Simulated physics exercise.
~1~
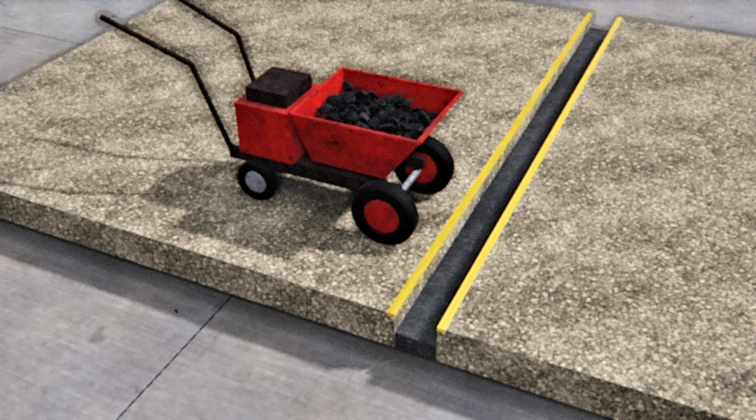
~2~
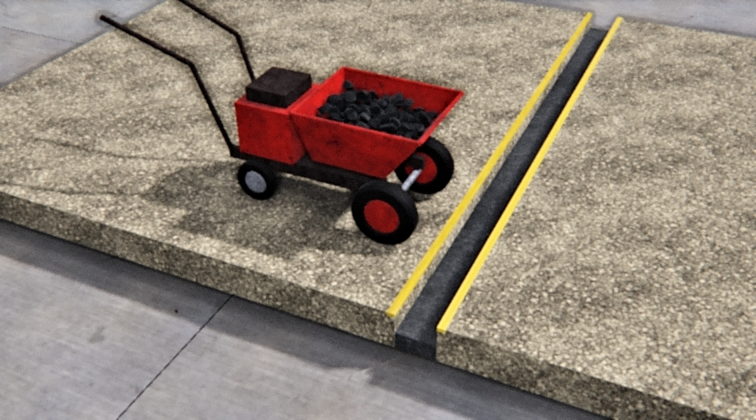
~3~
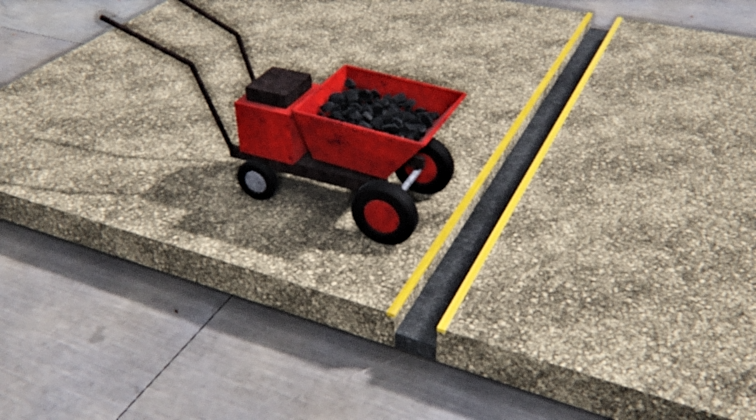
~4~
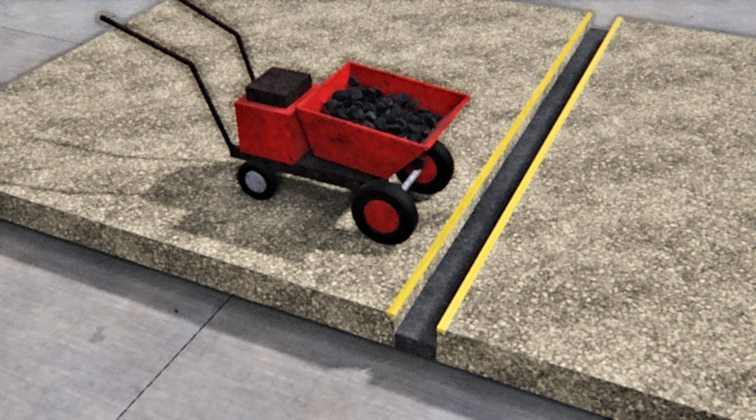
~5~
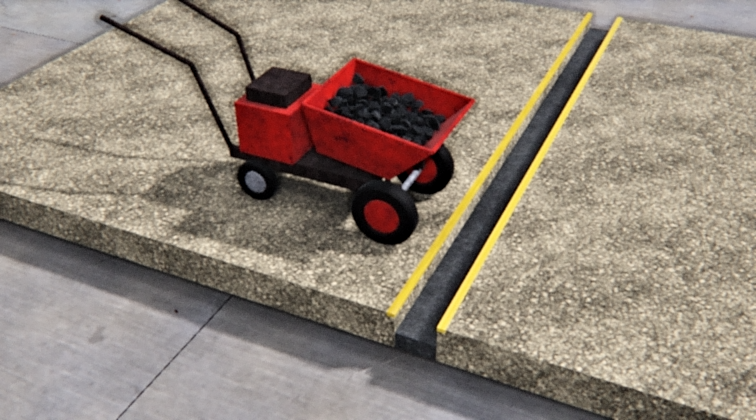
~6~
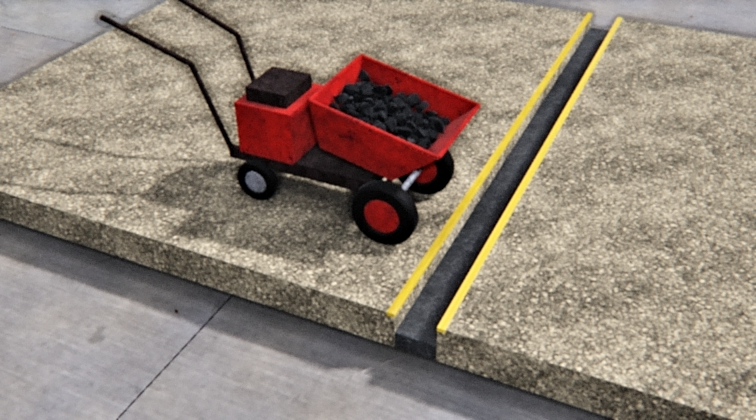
A red barrow loaded with black lumps stood still beside a narrow, yellow-edged trench, and its skip slowly tilted forward a little to the right, the lumps staying inside.
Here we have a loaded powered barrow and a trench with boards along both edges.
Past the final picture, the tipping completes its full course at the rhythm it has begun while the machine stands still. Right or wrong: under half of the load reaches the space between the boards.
Right.
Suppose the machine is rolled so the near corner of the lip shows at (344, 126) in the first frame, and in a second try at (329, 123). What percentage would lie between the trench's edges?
Roughly 50 per cent at the first spot and 30 per cent at the second.
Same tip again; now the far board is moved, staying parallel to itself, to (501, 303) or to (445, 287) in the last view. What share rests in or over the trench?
Close to 70 per cent in the first, close to 0 per cent in the second.
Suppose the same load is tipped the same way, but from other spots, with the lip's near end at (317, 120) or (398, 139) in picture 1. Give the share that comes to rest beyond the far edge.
Some 0 % then some 40 %.
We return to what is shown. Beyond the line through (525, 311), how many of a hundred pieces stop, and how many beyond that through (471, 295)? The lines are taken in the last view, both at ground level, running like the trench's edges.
About 10 percent, then about 50 percent.
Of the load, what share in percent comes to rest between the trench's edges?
About 5 per cent.
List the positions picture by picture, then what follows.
In the first frame, lip of the skip at (419, 143), level; top of the load at (374, 110), lumps of coal; first edge of the trench at (414, 278); far edge at (462, 292), the trench under half as wide as the skip, and about half as deep as wide.
In the second frame, lip of the skip at (420, 144), level; top of the load at (374, 109).
In the third frame, lip of the skip at (423, 146), tipped barely; top of the load at (377, 109).
In the fourth frame, lip of the skip at (427, 148), tipped barely; top of the load at (370, 111).
In the fifth frame, lip of the skip at (432, 153), tipped a little; top of the load at (362, 104).
In the sixth frame, lip of the skip at (438, 158), tipped a little; top of the load at (368, 102); first edge of the trench at (414, 278); far edge at (462, 292).
Soon, skip tipped well over; all in the skip.
A while on, skip tipped steeply; nearly all in the skip; a small part beyond it.
Towards the end, skip tipped right over; about half in the skip; about half beyond it.
Finally, skip tipped right over; about a third in the skip; a stray few in or heaped over the trench; about two thirds beyond it.
